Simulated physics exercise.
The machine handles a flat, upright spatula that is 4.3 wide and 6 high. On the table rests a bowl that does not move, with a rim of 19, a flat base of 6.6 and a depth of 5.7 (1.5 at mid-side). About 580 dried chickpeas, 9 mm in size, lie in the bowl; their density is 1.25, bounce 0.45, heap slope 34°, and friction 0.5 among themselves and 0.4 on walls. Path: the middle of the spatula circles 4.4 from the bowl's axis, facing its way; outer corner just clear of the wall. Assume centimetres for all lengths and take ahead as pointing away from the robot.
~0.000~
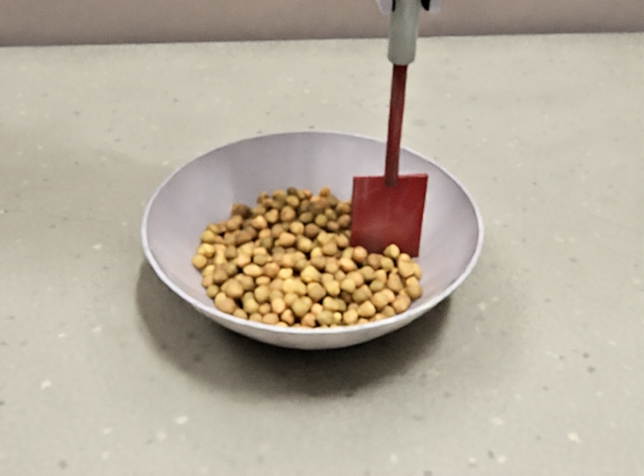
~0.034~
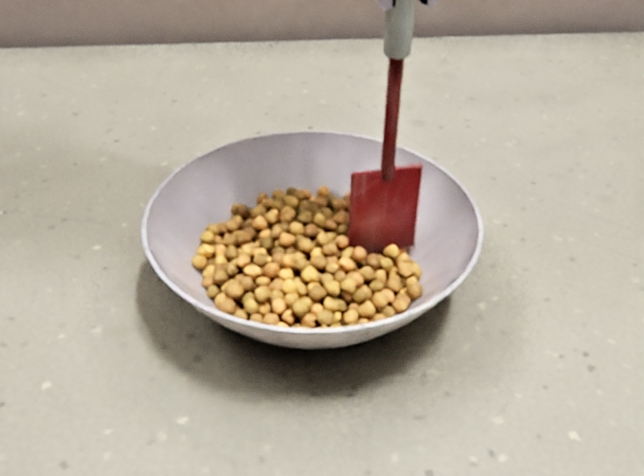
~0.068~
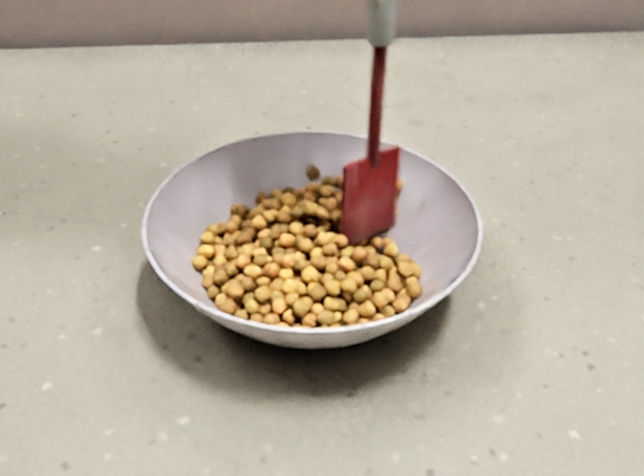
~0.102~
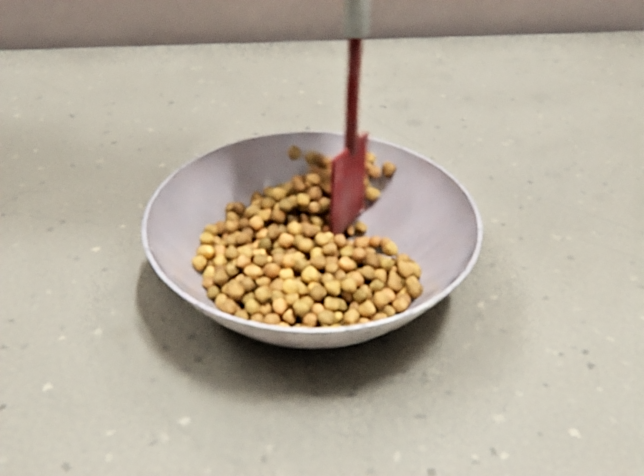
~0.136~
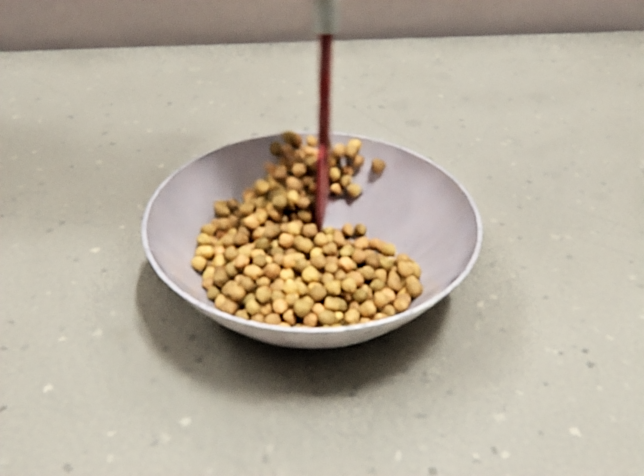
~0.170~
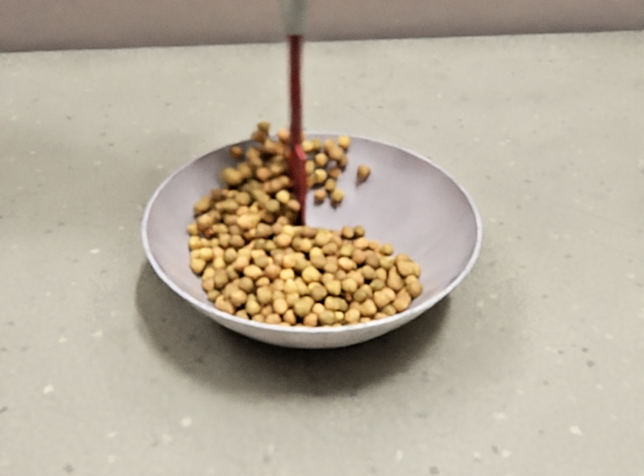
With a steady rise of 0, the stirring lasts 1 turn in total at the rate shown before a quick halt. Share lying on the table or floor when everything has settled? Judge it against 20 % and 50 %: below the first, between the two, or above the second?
Below 20 %.
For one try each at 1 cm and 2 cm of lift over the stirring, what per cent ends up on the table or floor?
Close to 10 and 5 percent, in that order.
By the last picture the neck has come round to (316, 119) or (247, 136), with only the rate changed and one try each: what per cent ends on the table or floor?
Roughly 10 per cent on the first try and 35 per cent on the second.
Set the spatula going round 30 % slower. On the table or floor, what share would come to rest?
About 5 percent, I'd say.
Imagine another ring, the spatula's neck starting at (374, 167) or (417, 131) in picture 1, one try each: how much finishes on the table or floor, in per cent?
Near 5 and 5 in a hundred, one try each.
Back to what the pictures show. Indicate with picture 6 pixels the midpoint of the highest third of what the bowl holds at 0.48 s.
In the final view it lies at about (389, 279).
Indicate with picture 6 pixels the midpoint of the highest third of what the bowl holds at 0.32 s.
(224, 270), roughly.
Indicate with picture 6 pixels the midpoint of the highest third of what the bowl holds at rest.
Looks like roughly (365, 218) to me.
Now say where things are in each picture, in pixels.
In the first picture, spatula neck at (393, 153), 0° round; upper third of the load around (301, 253), from x 200 to 415, top at y 190; 580 in the bowl.
In the second picture, spatula neck at (389, 147), 9° round; upper third of the load around (303, 251), from x 200 to 415, top at y 190.
In the third picture, spatula neck at (374, 133), 31° round; upper third of the load around (306, 244), from x 200 to 415, top at y 170.
In the fourth picture, spatula neck at (352, 124), 53° round; upper third of the load around (301, 232), from x 200 to 415, top at y 155.
In the fifth picture, spatula neck at (324, 119), 75° round; upper third of the load around (289, 223), from x 200 to 415, top at y 140.
In the sixth picture, spatula neck at (296, 120), 97° round; upper third of the load around (268, 212), from x 195 to 415, top at y 130; 580 in the bowl.
After 0.32 s, 197° round, highest piece 8 above the table; 566 in the bowl, 3 on the table or floor, 11 in flight or on the tool.
After 0.48 s, 297° round, highest piece 8 above the table; 533 in the bowl, 35 on the table or floor, 12 in flight or on the tool.
After 0.76 s, 0° round, highest piece 6 above the table; 512 in the bowl, 67 on the table or floor, 1 in flight or on the tool.
After 1.46 s, 0° round, highest piece 5 above the table; 512 in the bowl, 68 on the table or floor.
At rest, 512 in the bowl, 68 on the table or floor. That is 12 % on the table or floor.
